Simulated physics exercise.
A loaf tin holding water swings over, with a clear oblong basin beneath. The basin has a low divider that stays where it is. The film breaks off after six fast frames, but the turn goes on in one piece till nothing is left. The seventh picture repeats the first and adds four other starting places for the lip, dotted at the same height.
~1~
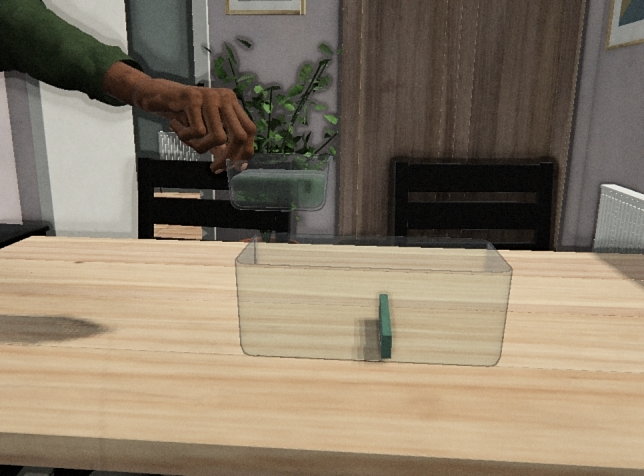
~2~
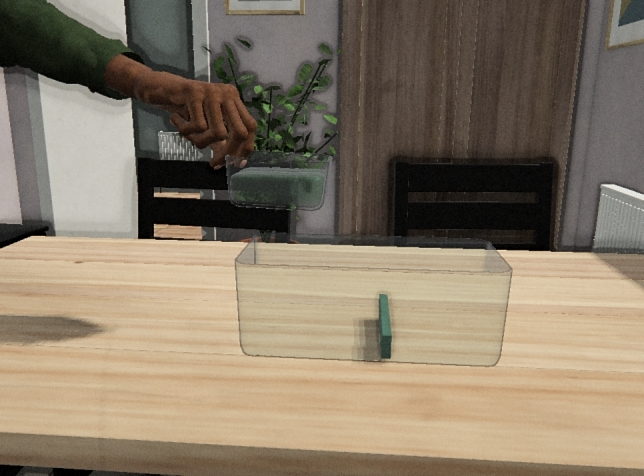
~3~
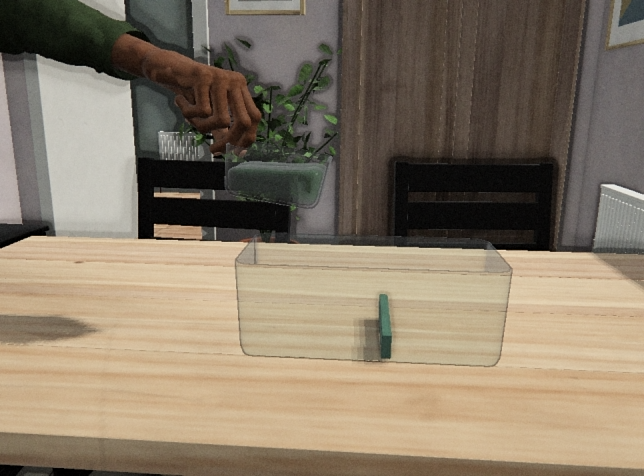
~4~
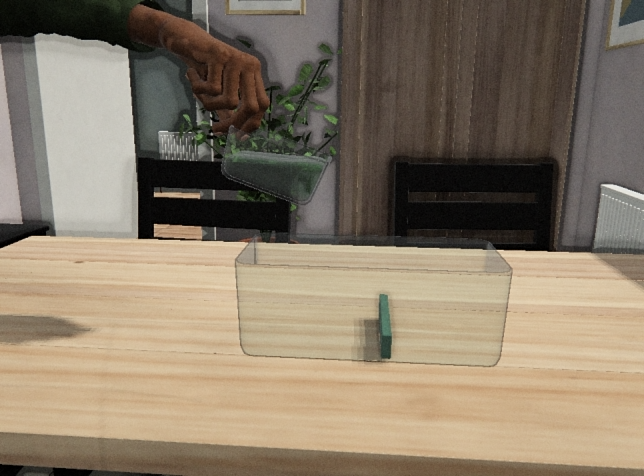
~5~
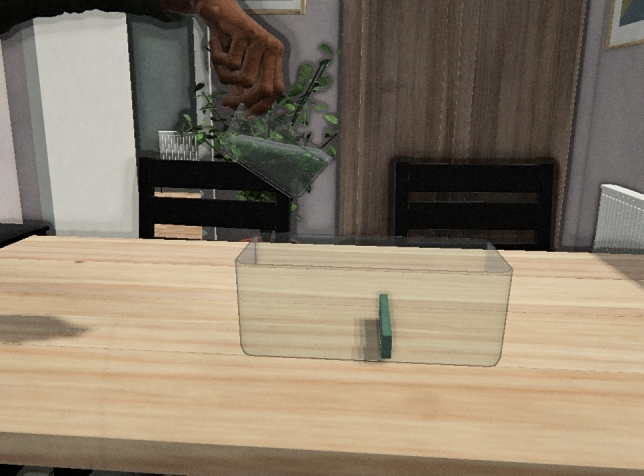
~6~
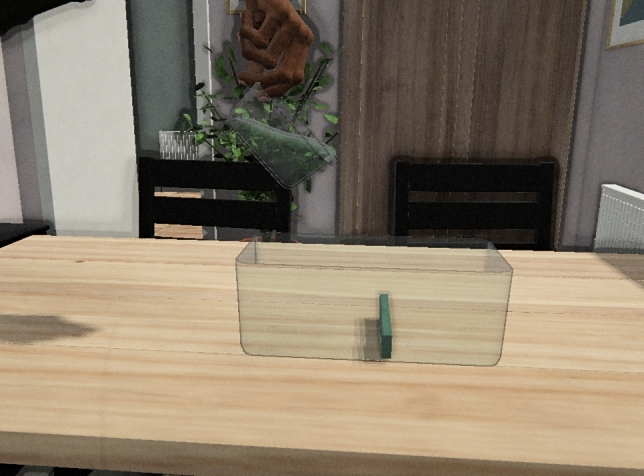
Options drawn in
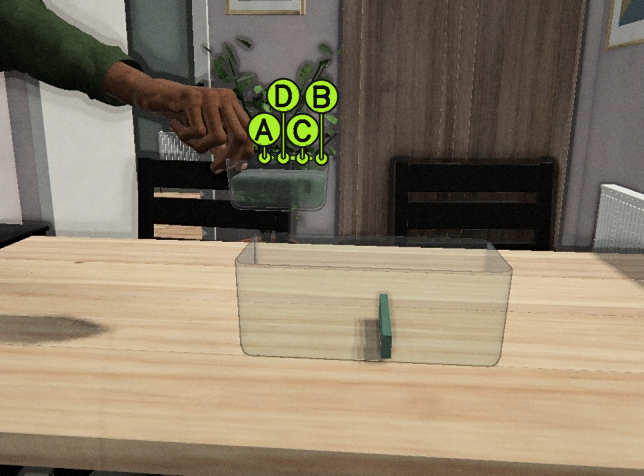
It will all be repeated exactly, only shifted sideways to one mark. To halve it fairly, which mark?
C is best.
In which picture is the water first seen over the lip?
Picture 6.
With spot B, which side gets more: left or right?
The right side.
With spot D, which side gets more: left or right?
More ends on the left.
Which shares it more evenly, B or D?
Spot B.
In lime, A at (264, 157); B at (321, 158); C at (302, 158); D at (283, 157).
If A is chosen, about 83 % ends left of the wall and 11 % right of it; 6 % is lost outside.
If B is chosen, about 29 % ends left of the wall and 69 % right of it.
If C is chosen, about 49 % ends left of the wall and 48 % right of it; 3 % is lost outside.
If D is chosen, about 83 % ends left of the wall and 14 % right of it; 3 % is lost outside.
